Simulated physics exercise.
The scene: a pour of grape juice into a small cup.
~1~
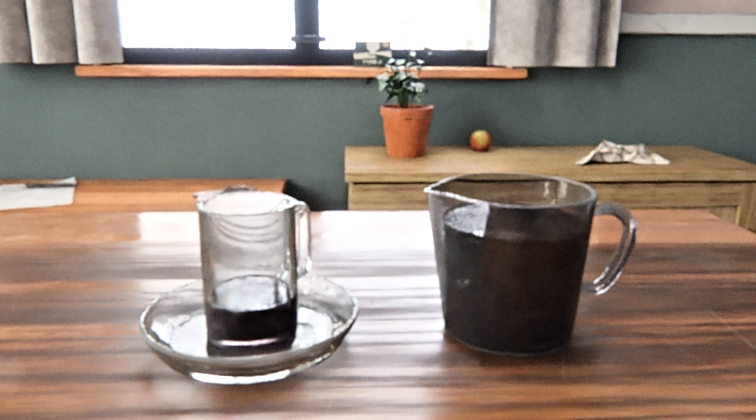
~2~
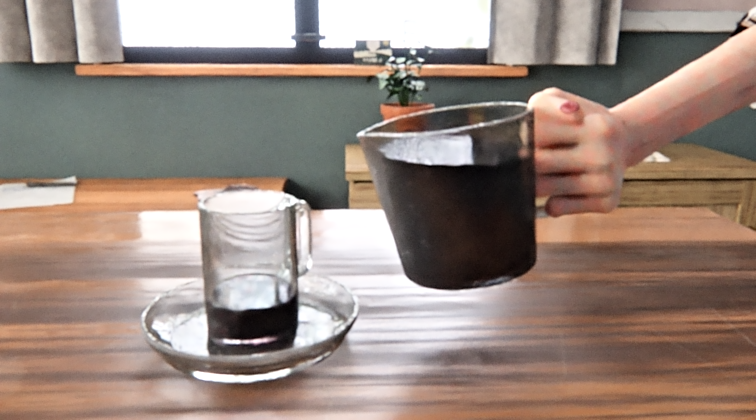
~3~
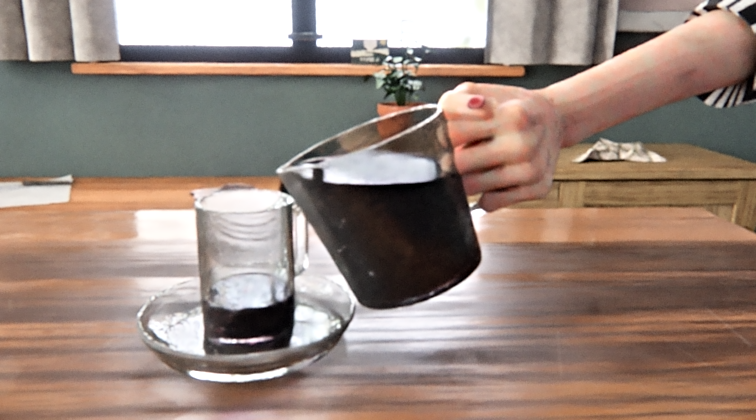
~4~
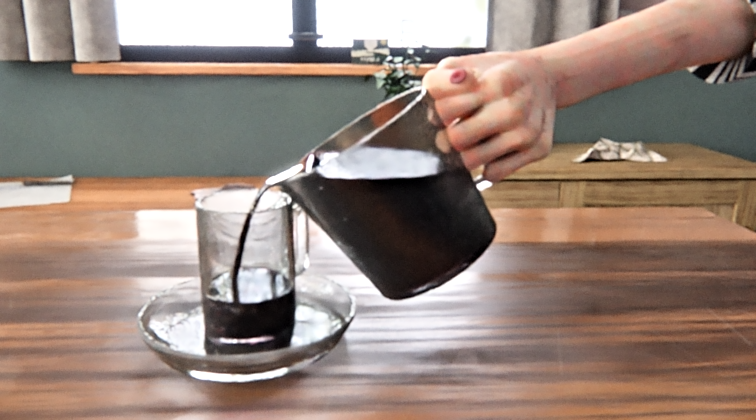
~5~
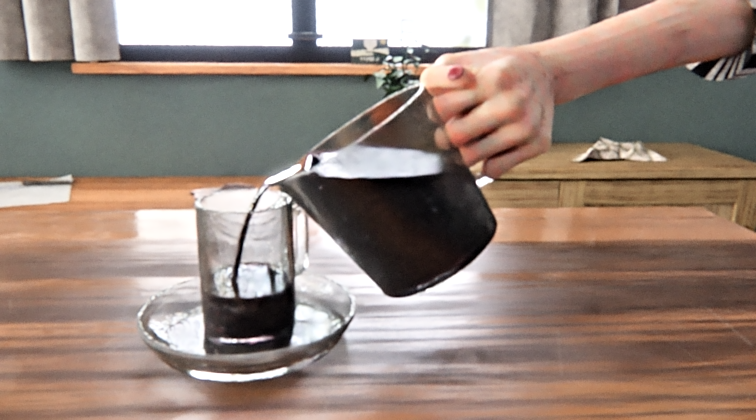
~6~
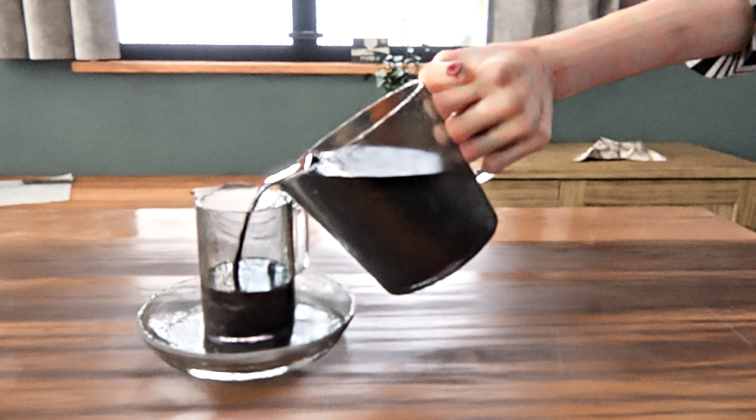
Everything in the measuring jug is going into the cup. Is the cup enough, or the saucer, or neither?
The grape juice overflows cup and saucer.
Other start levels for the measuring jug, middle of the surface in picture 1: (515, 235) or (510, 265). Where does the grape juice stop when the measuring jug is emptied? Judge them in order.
In that order: On to the top, saucer too.
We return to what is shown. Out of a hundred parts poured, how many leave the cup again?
Close to 65 %.
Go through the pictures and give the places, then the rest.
Both stand on the top; measuring jug (511, 256) about three quarters full; cup (250, 263) about a quarter full; saucer (235, 366) dry, in the first frame.
The hand lifts the measuring jug; measuring jug about three quarters full, surface at (455, 152); cup about a quarter full, surface at (252, 293), in the second frame.
The measuring jug is brought over; measuring jug (391, 203) tipped 20° with all of its load; cup (247, 261) about a quarter full, in the third frame.
A stream runs into the cup; measuring jug (396, 194) tipped 35° with nearly all of its load; cup about a third full, surface at (249, 286), in the fourth frame.
A stream runs into the cup; measuring jug (395, 191) tipped 35° with nearly all of its load; cup (247, 261) about a third full, in the fifth frame.
A stream runs into the cup; measuring jug (397, 188) tipped 35° with nearly all of its load; cup about a third full, surface at (248, 276); saucer (233, 363) dry, in the sixth frame.
Soon after, the cup is full to the brim; the saucer is wet, with room to spare.
Later, the cup is full to the brim; the saucer is full and running over.
In the end, the cup is full to the brim; the saucer is full and running over.
